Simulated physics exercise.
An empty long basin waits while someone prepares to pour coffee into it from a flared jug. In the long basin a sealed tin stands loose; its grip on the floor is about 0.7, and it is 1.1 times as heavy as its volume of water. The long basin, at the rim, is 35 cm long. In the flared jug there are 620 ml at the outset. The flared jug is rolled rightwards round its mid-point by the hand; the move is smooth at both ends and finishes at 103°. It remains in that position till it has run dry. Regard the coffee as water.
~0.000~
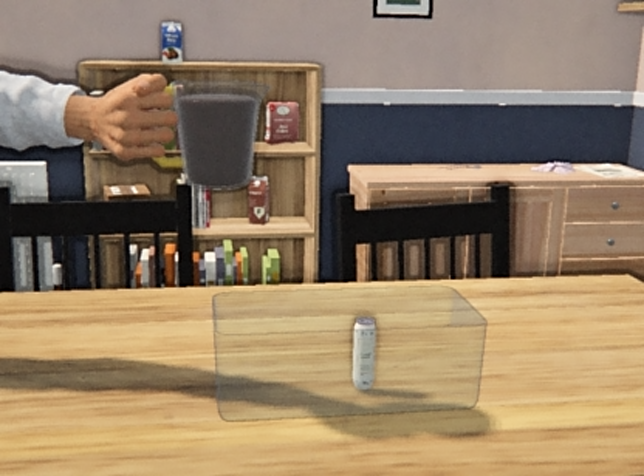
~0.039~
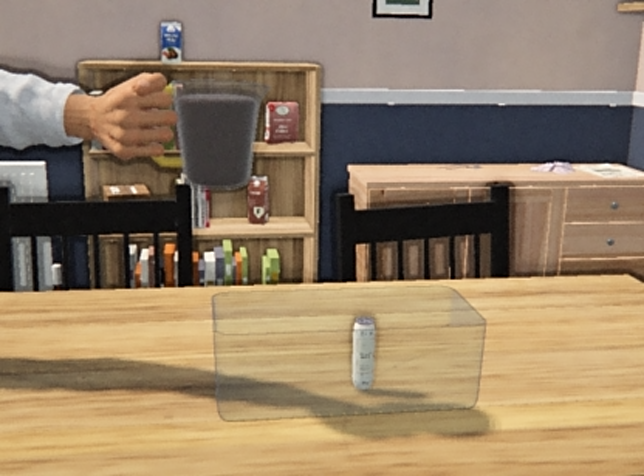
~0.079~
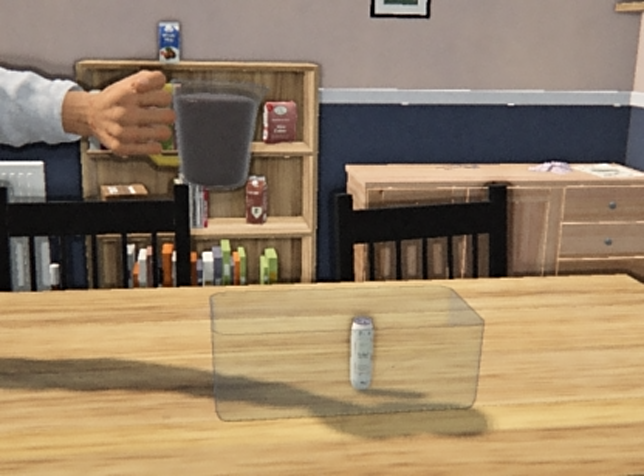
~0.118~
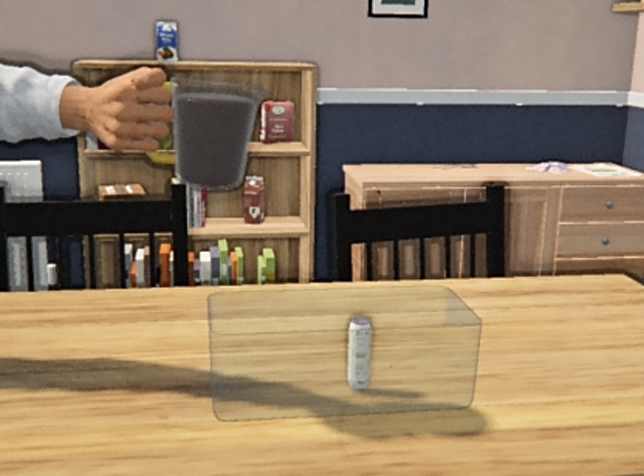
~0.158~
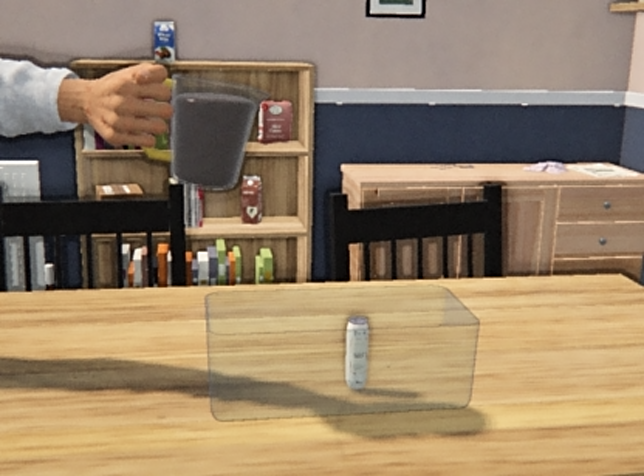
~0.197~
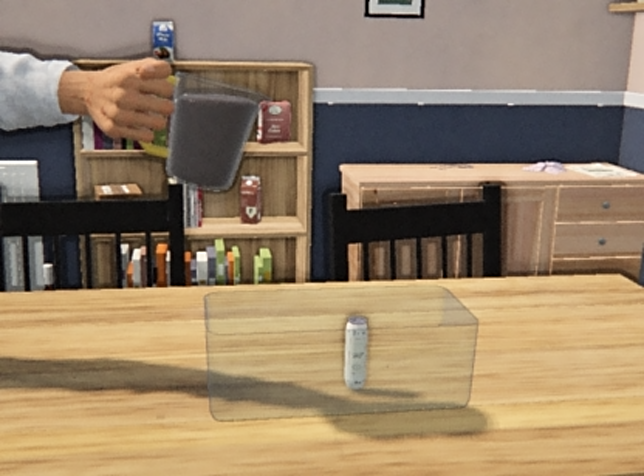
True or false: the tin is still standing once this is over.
False.
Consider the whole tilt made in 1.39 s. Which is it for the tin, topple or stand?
The tin tumbles.
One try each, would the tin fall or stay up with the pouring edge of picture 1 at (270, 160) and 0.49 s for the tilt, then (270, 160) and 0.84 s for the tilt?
In the first try it remains standing; in the second it remains standing.
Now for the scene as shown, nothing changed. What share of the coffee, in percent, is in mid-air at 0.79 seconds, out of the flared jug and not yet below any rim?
Close to 34 %.
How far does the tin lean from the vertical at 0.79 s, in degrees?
About 15°.
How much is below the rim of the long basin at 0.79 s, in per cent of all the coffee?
Around 44 parts in a hundred.
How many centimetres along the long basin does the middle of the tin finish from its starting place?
9.0 cm.
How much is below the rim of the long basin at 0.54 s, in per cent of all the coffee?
The basin holds roughly 1 in a hundred parts at that moment.
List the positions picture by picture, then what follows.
In the first frame, it leans 0°; its right rim is at (271, 85); the coffee meets the walls at (177, 98) and (258, 98); the long basin's rim runs from (214, 314) to (469, 305); the tin's top is at (365, 324).
In the second frame, it leans 1°; its right rim is at (271, 86); the coffee meets the walls at (177, 98) and (257, 99).
In the third frame, it leans 2°; its right rim is at (270, 87); the coffee meets the walls at (176, 97) and (256, 99).
In the fourth frame, it leans 5°; its right rim is at (270, 90); the coffee meets the walls at (175, 96) and (255, 100).
In the fifth frame, it leans 9°; its right rim is at (270, 94); the coffee meets the walls at (175, 96) and (256, 101).
In the sixth frame, it leans 13°; its right rim is at (272, 99); the coffee meets the walls at (177, 97) and (259, 102).
Then, 0.54 s in, the tilt is 74° and 75 per cent is still to pour; the tin stands where it began.
Then, 0.79 s in, the tilt is 102° and 23 per cent is still to pour; the tin leans 13°.
Then, 1.05 s in, the tilt is 103° and 2 per cent is still to pour; the tin lies on its side.
Then, 1.34 s in, the tilt is 103° and 0 per cent is still to pour; the tin lies on its side.
Finally, the tin lies on its side.
